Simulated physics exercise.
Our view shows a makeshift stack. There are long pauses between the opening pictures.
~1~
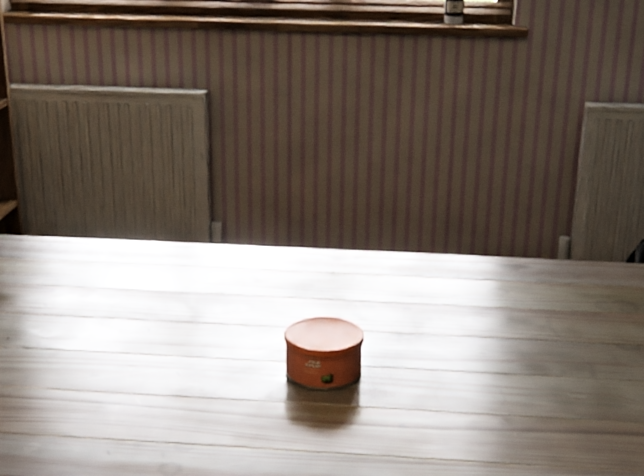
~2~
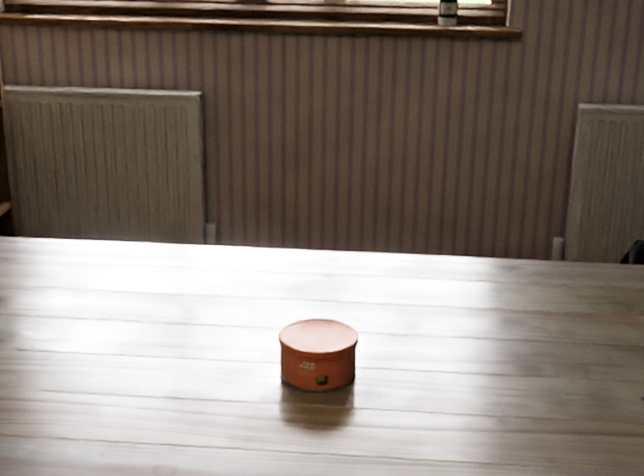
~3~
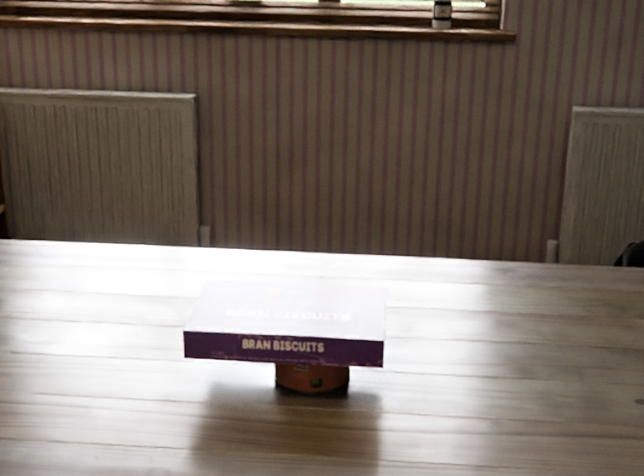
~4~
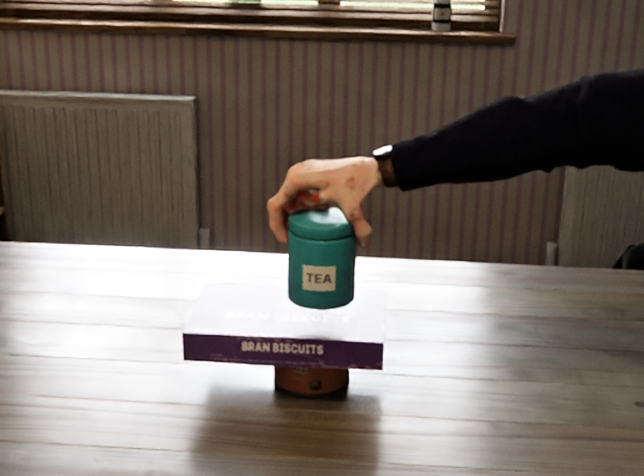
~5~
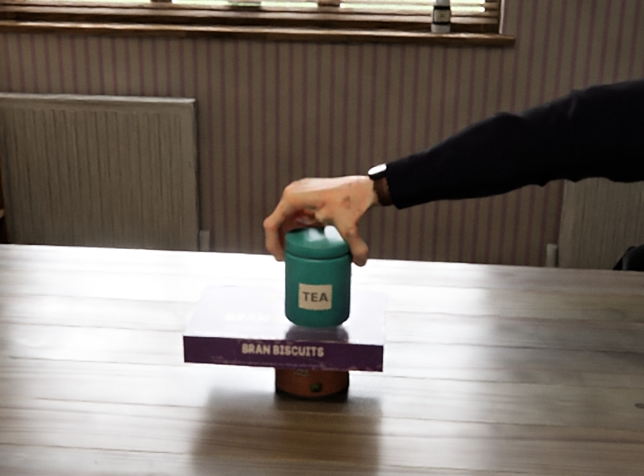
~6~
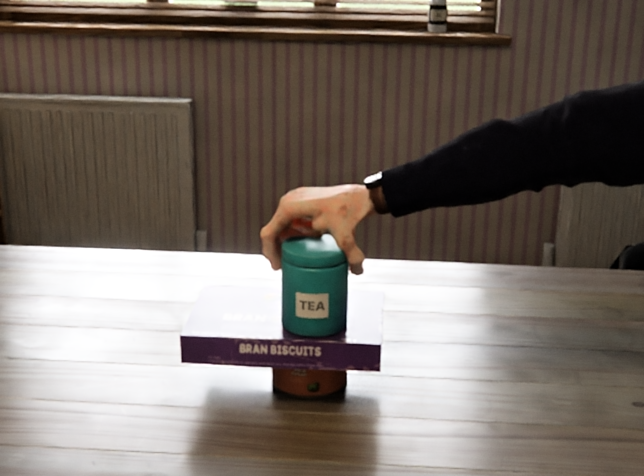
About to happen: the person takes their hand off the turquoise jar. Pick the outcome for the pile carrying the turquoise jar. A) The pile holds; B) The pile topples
The pile holds.
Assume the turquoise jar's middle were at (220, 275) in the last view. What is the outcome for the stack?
Topples.
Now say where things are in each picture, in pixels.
In the first picture, the last thing is not in view yet; orange tub (324, 353).
In the second picture, the last thing is not in view yet; orange tub (318, 354).
In the third picture, the last thing is not in view yet.
The fourth picture shows still above its spot; turquoise jar (322, 258).
The fifth picture shows still above its spot; turquoise jar (318, 276).
The sixth picture shows set down, still held; turquoise jar (315, 285).
Then, 0.20 s later than the last frame, all is still.
Then, 0.50 s later than the last frame, turquoise jar resting near (315, 285).
When it is over, all 3 as before. End places, in pixels of the last picture, turquoise jar near (315, 285). The stack keeps its balance.
